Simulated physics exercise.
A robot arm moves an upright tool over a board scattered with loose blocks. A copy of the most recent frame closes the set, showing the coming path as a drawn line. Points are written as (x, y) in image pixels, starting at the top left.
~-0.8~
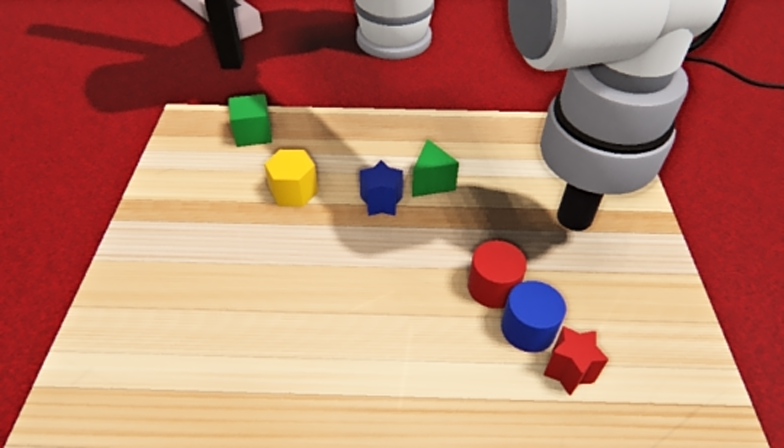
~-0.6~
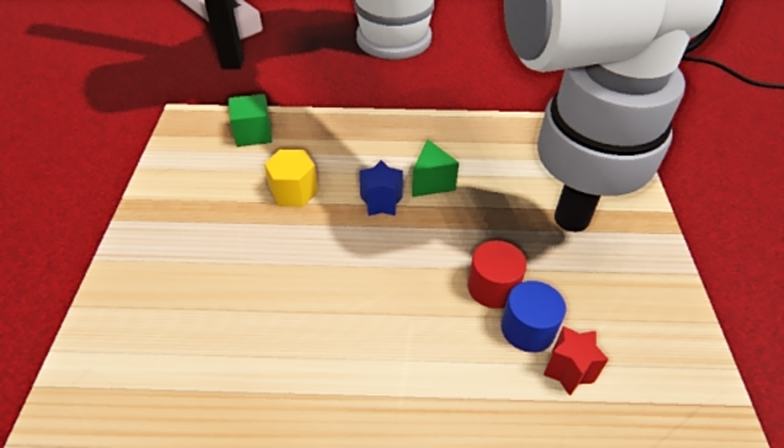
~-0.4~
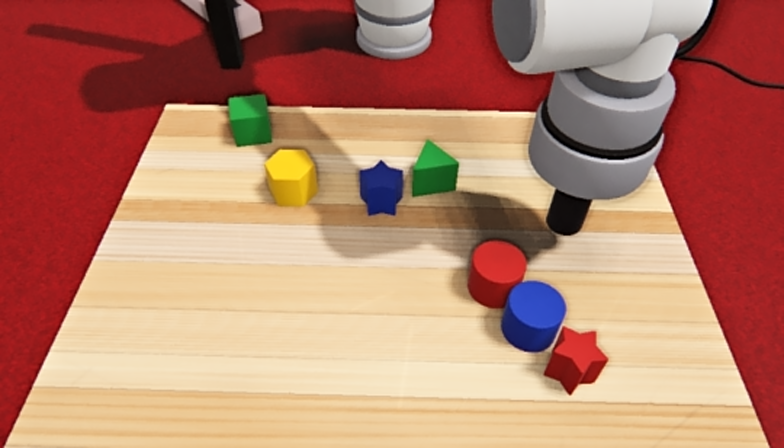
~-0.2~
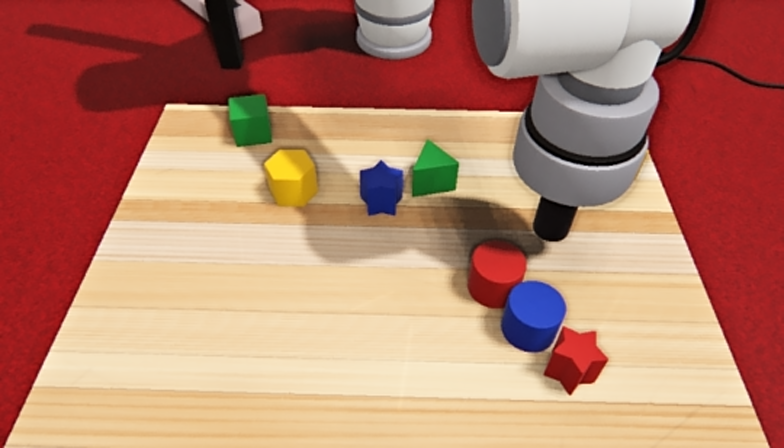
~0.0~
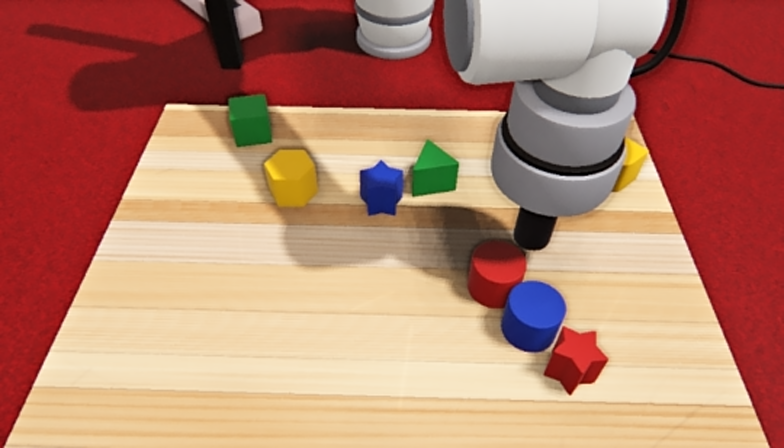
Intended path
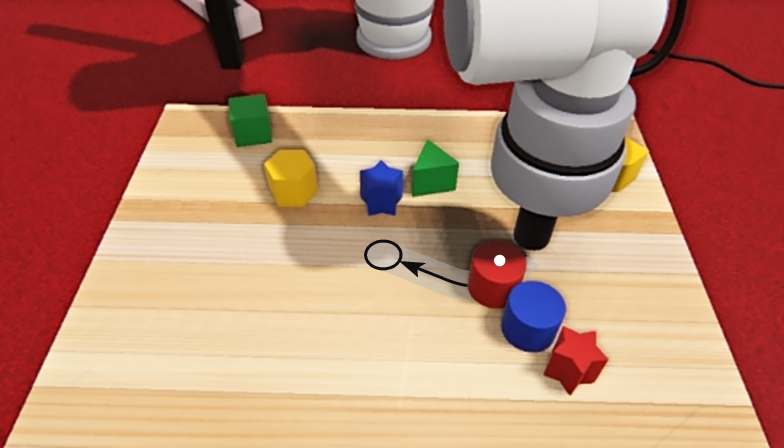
On a wooden board over red cloth, a robot arm moves its black tool slightly left toward unmoving red and blue cylinders.
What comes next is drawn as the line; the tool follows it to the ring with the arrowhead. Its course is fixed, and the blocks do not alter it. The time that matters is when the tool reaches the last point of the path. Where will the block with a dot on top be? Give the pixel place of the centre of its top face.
At pixel (455, 295).
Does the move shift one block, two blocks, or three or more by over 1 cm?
Looking at the path, I think only one of the blocks ends up more than 1 cm away.
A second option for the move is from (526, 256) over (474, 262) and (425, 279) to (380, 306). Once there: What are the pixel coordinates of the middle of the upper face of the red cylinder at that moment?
For the centre of its top, I'd go with (477, 275).
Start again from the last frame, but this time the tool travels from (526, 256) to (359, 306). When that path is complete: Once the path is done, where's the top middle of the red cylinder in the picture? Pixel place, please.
Near (464, 291).
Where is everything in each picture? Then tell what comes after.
The first picture shows tool tip at (574, 220); block tops, red cylinder at (500, 261); blue cylinder at (538, 303).
The second picture shows tool at (571, 221); blocks unchanged.
The third picture shows tool at (563, 224); blocks unchanged.
The fourth picture shows tool at (550, 230); blocks unchanged.
The fifth picture shows tool at (531, 238); red cylinder at (500, 261); blue cylinder at (538, 303).
Path on the board, from (526, 256) over (487, 283) and (433, 275) to (383, 255); the dot is on the red cylinder.
The first path, step by step. One third of the way, tool at (490, 267); red cylinder at (468, 288).
Two thirds of the way, tool at (434, 257); red cylinder at (455, 295).
At the end, tool at (383, 237); red cylinder at (455, 295); blue cylinder in place.
